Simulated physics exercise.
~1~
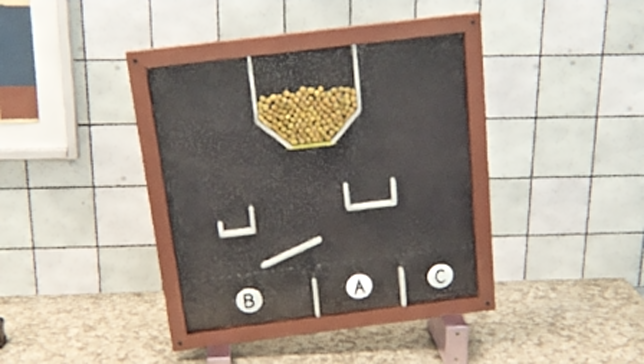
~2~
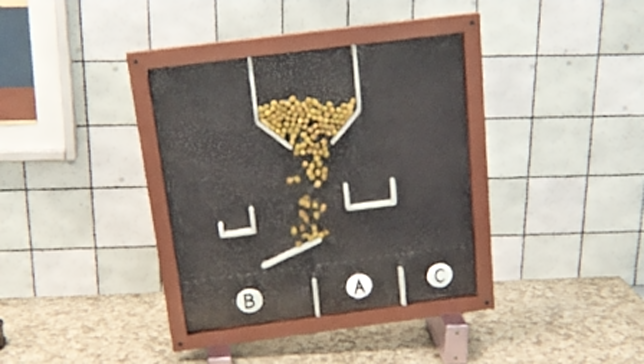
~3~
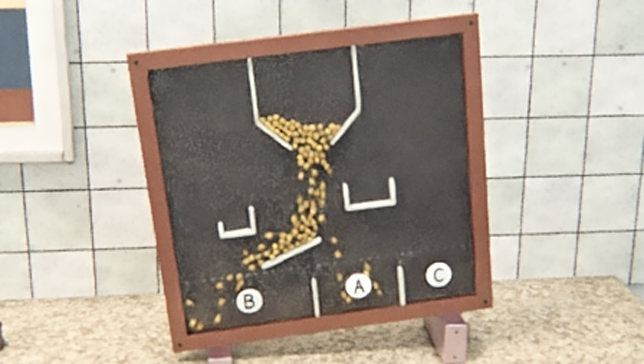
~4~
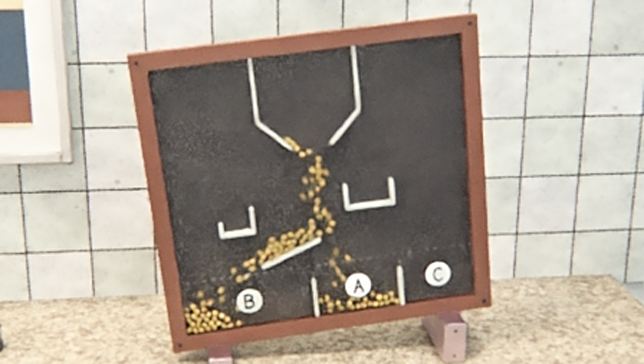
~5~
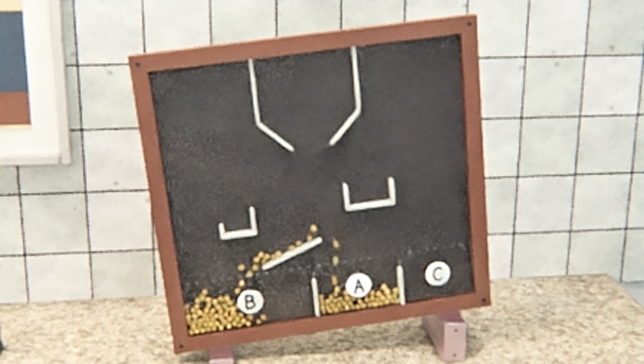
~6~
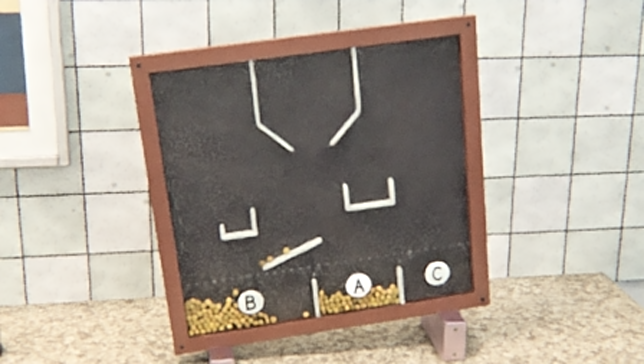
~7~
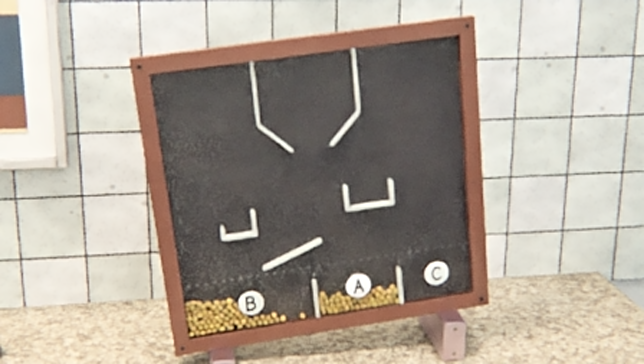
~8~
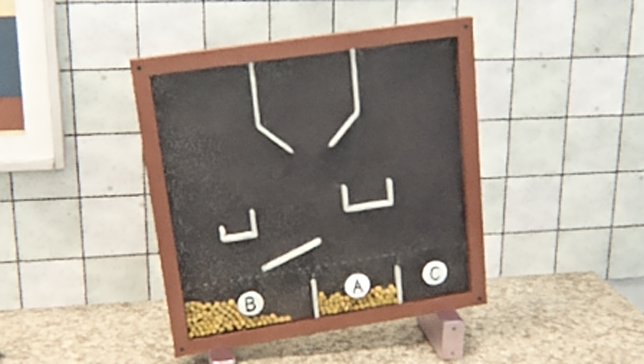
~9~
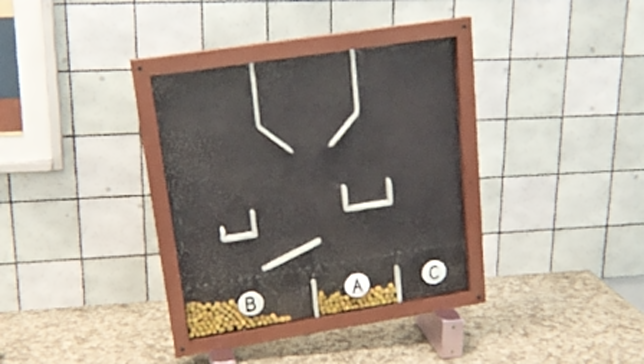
On a speckled counter, beads pour from a hopper, strike a ramp, and settle in bins B and A.
